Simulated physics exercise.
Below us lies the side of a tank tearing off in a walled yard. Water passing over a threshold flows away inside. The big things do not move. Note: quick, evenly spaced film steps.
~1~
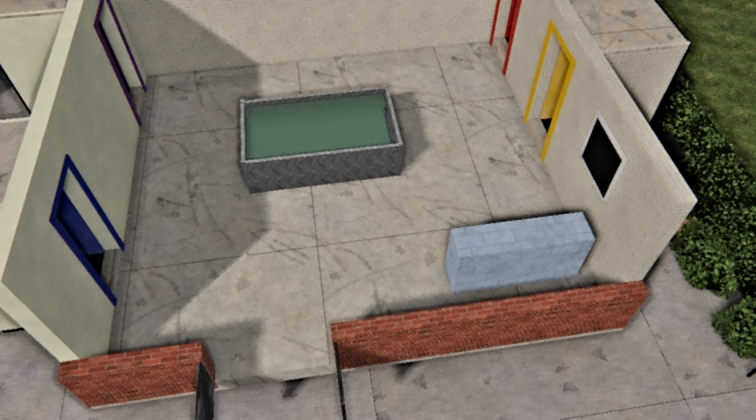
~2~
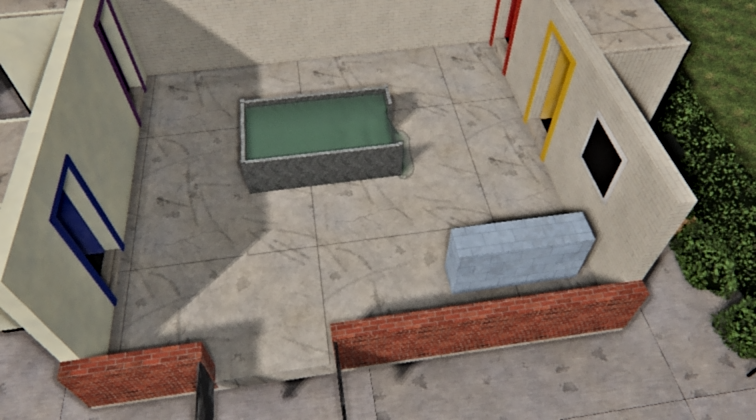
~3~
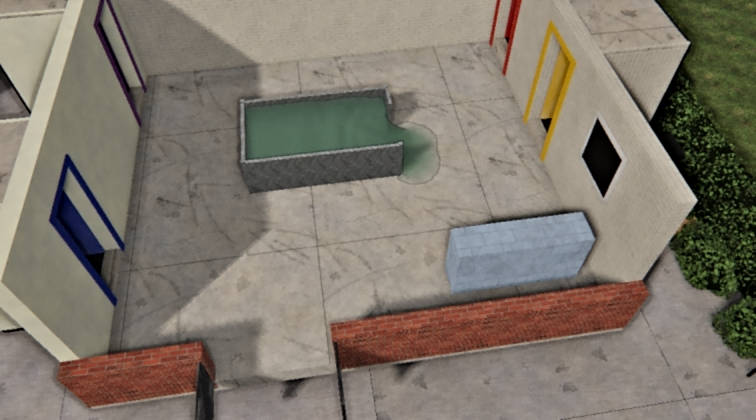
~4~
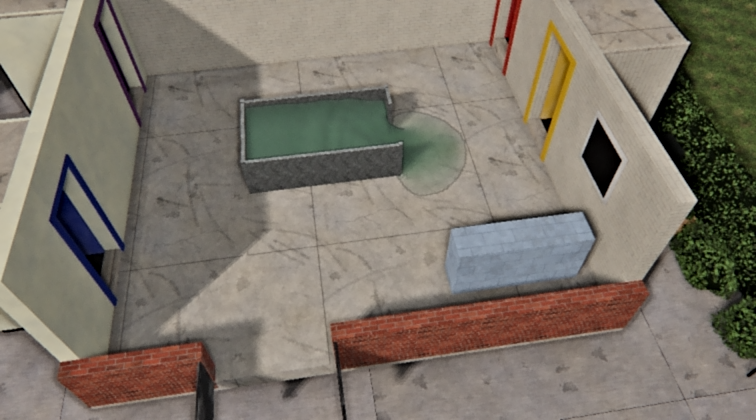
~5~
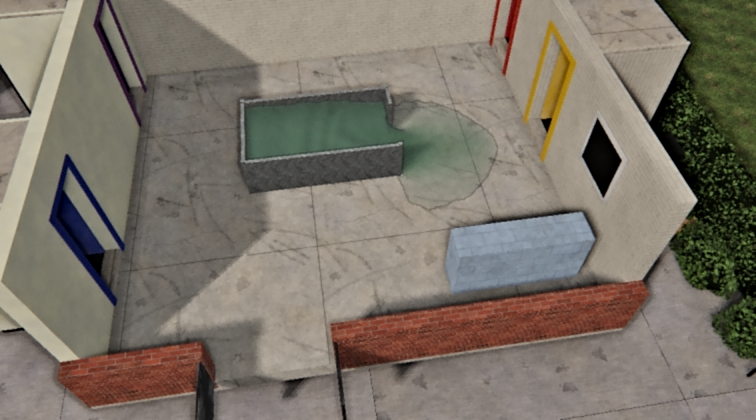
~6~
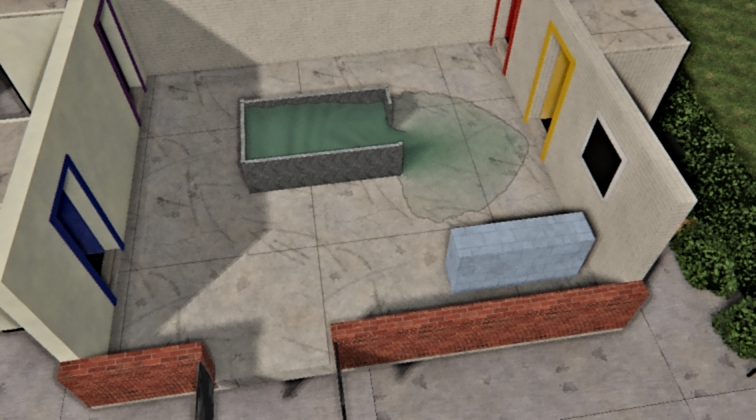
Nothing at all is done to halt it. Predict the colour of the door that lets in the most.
I would say yellow.
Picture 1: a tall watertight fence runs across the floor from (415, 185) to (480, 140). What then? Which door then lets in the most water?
Biggest inflow: The one in red.
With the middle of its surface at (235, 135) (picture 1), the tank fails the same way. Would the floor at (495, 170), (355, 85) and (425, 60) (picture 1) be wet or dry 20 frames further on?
Point by point, the spots are hit, not hit and hit.
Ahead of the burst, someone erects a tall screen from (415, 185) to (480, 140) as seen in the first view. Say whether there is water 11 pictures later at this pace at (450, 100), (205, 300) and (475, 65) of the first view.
In sequence: Swamped, spared, swamped.
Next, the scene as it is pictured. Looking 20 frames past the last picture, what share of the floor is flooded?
Roughly 35 %.
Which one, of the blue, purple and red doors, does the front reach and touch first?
Result: The one in red.
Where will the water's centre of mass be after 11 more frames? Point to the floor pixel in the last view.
My pick is pixel (401, 155).
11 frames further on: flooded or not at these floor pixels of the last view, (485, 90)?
Soaked.
A moment on, water covers 20 % of the floor; red door not reached, yellow door some in, purple door not reached, blue door not reached.
Next, water covers 25 % of the floor; red door wet at the sill, nothing in, yellow door a lot in, purple door not reached, blue door not reached.
Then, water covers 35 % of the floor; red door wet at the sill, nothing in, yellow door a lot in, purple door not reached, blue door not reached.
Later, water covers 75 % of the floor; red door wet at the sill, nothing in, yellow door a lot in, purple door not reached, blue door not reached.
In the end, water covers 95 % of the floor; red door wet at the sill, nothing in, yellow door a lot in, purple door wet at the sill, nothing in, blue door wet at the sill, nothing in; the yellow door has let in the most.
